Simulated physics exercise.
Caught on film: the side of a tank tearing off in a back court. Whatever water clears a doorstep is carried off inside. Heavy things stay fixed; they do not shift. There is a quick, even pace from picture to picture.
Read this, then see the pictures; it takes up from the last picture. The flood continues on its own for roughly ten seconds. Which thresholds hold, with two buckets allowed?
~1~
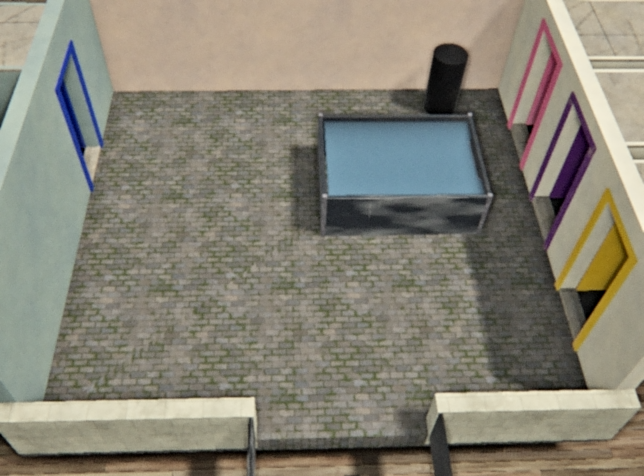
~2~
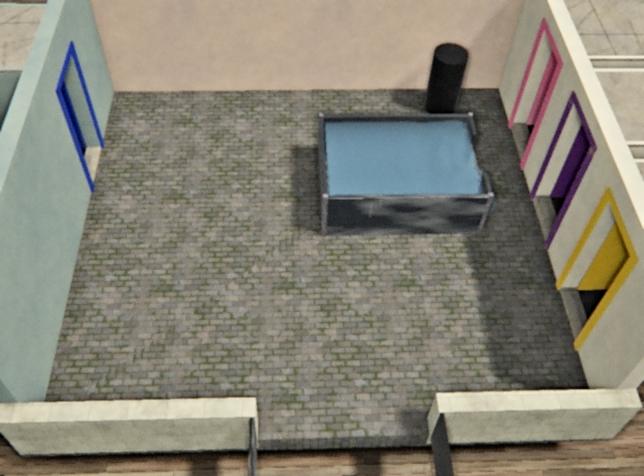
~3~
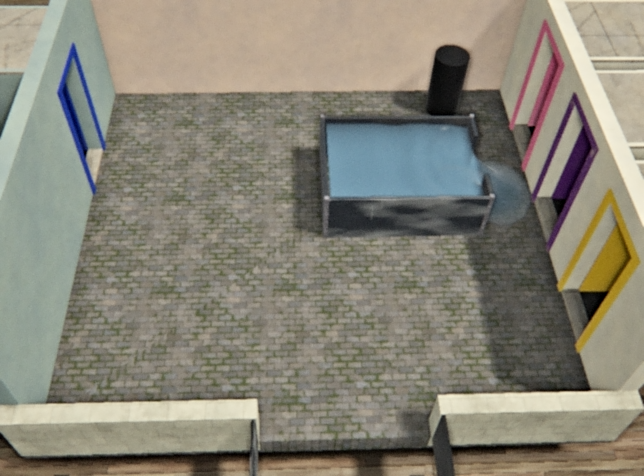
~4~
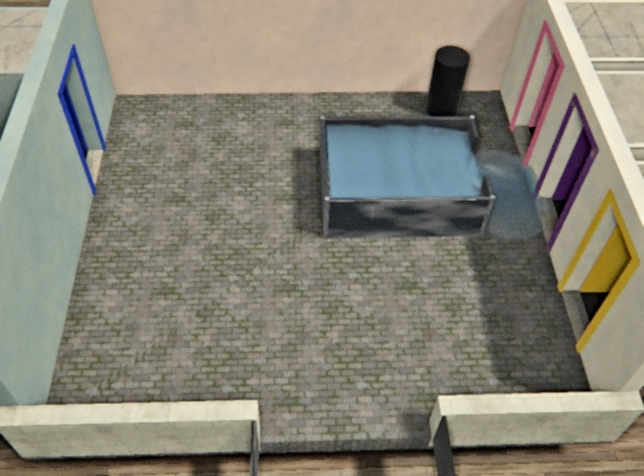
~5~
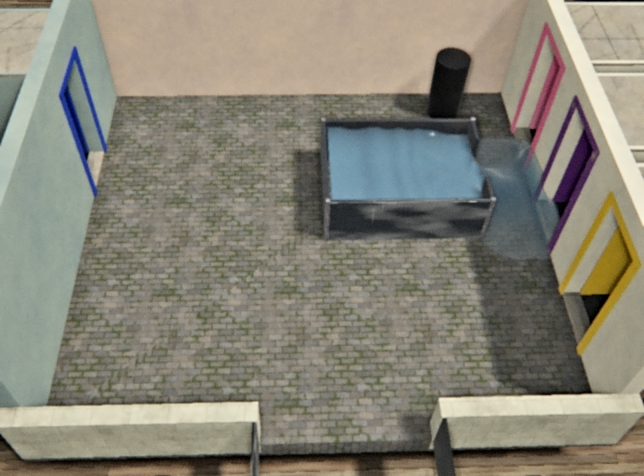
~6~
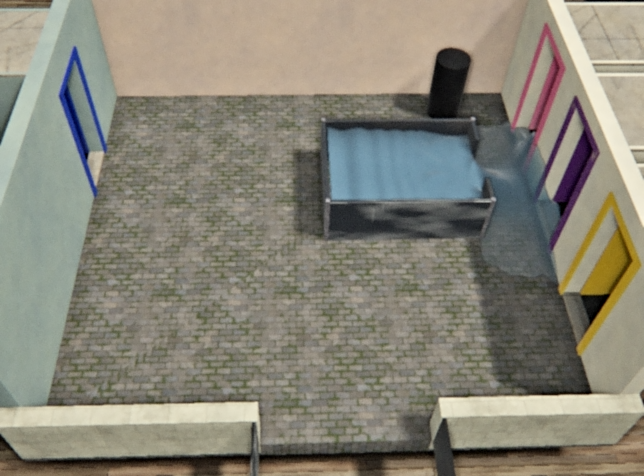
As I see it, the pink door overshoots the mark there; the purple door overshoots the mark there; the blue door overshoots the mark there; the yellow door doesn't overshoot the mark there.
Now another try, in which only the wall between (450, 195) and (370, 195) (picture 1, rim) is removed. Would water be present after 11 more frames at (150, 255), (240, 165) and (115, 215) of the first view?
Taken in turn they're unwetted, unwetted and unwetted.
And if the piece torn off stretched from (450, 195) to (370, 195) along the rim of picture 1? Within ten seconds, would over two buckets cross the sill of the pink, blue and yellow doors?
As I see it, the pink door stays within limits, the blue door stays within limits and the yellow door overshoots.
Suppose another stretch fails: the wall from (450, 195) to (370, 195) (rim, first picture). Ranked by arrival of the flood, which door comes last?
The one in blue.
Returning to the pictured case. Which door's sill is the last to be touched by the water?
My answer: The one in blue.
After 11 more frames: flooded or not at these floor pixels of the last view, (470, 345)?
That spot would be soaked.
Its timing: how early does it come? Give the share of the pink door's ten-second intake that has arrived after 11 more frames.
Close to 60 percent.
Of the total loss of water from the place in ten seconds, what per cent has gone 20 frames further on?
Approximately 55 %.
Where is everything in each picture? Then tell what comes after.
In the first picture, still water in the water tank at (401, 158).
In the second picture, the front is at a hidden place, out from the gap at (471, 178).
In the third picture, the front is at (525, 204), out from the gap at (472, 181).
In the fourth picture, the front is at (540, 227), out from the gap at (472, 182).
In the fifth picture, water pours out at (473, 185) and has run to (549, 256).
In the sixth picture, water pours out at (473, 185) and has run to (555, 278).
A moment on, water covers 15 % of the floor; the pink door over two buckets in, the purple door far over two buckets in, the blue door not reached, the yellow door wet at the sill, nothing in.
Next, water covers 25 % of the floor; the pink door over two buckets in, the purple door far over two buckets in, the blue door not reached, the yellow door wet at the sill, nothing in.
Then, water covers 40 % of the floor; the pink door over two buckets in, the purple door far over two buckets in, the blue door not reached, the yellow door wet at the sill, nothing in.
Later, water covers 75 % of the floor; the pink door over two buckets in, the purple door far over two buckets in, the blue door wet at the sill, nothing in, the yellow door wet at the sill, nothing in.
In the end, water covers 90 % of the floor; the pink door far over two buckets in, the purple door far over two buckets in, the blue door over two buckets in, the yellow door wet at the sill, nothing in.
